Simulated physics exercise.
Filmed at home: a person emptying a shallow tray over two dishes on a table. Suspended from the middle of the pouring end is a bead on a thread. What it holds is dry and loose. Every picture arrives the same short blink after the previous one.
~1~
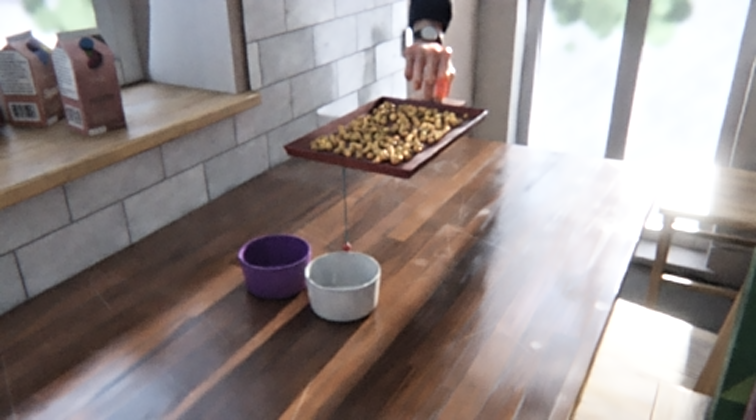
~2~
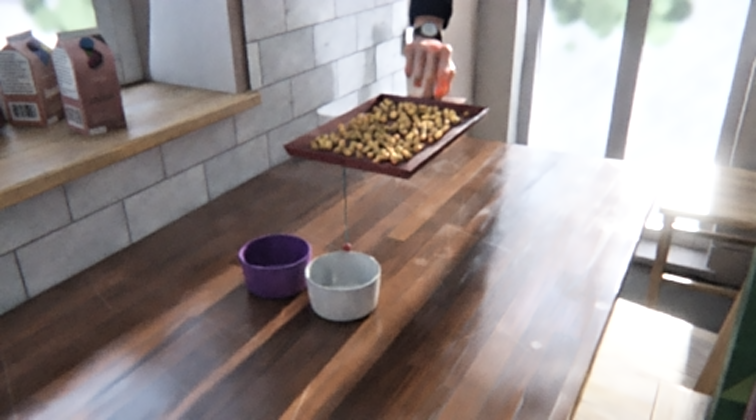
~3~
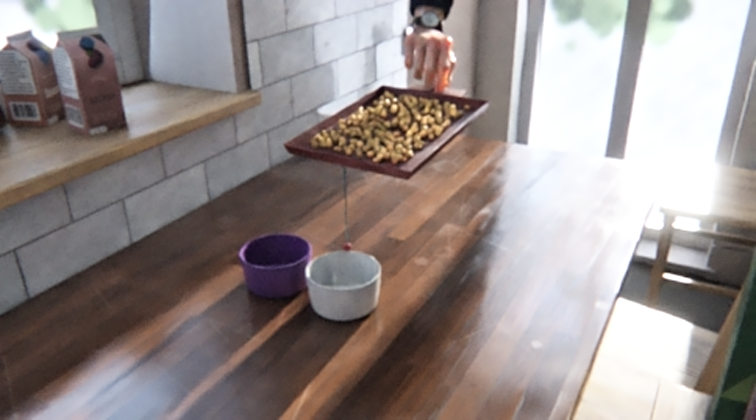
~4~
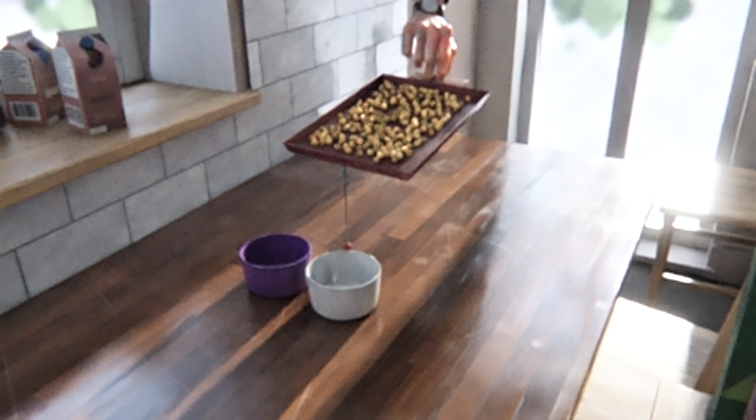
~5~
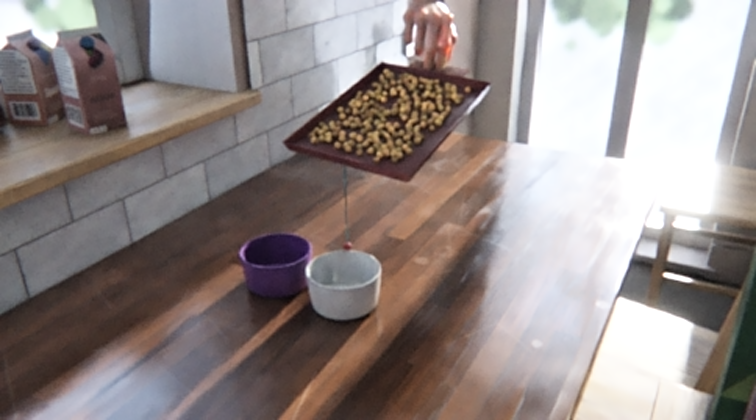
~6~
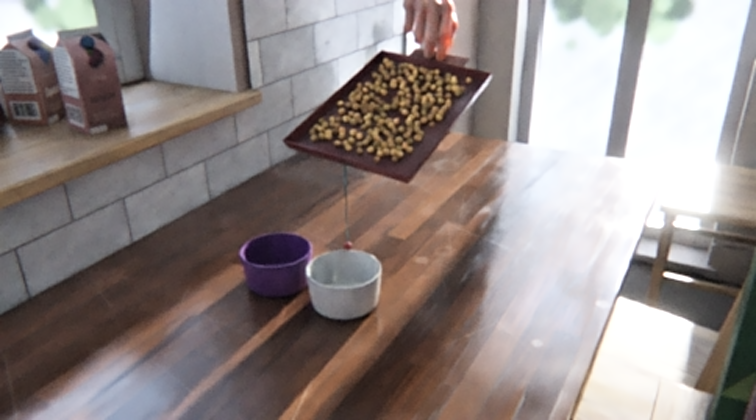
At a wooden table by a tiled wall, a hand steadily tilting a dark tray of dried chickpeas above purple and white dishes.
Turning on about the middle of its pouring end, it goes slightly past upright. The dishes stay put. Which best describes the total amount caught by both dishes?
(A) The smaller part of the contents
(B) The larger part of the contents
The answer is A.
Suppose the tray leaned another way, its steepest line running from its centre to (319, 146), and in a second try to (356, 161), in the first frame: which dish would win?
Try 1: Left-side dish. Try 2: Right-side dish.
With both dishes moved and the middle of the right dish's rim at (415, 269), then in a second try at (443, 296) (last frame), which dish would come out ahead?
At place one the right of the pair; at place two the left of the pair.
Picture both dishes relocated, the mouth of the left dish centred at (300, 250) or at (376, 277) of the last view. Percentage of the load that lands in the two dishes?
Roughly 50% first, roughly 80% second.
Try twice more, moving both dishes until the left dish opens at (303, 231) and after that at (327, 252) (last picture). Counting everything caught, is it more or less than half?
Short of half and then the bulk of it.
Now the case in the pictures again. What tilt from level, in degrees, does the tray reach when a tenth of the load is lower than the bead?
Somewhere around 75 degrees.
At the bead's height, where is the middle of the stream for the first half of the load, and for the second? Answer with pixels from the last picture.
It goes through near (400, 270) first, then near (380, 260).
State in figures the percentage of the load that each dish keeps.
The left dish has 0 per cent, the right dish has 30.
Just after the last frame, tray tipped steeply; almost all on the tray; just a few in the air.
A moment on, tray tipped right over; the larger part on the tray; just a few in the right dish; roughly a quarter outside both; just a few in the air.
Further on, tray tipped past a quarter turn; roughly a third in the right dish; roughly two thirds outside both.
When it is over, tray tipped past a quarter turn; roughly a third in the right dish; not one in the left dish; roughly two thirds outside both.
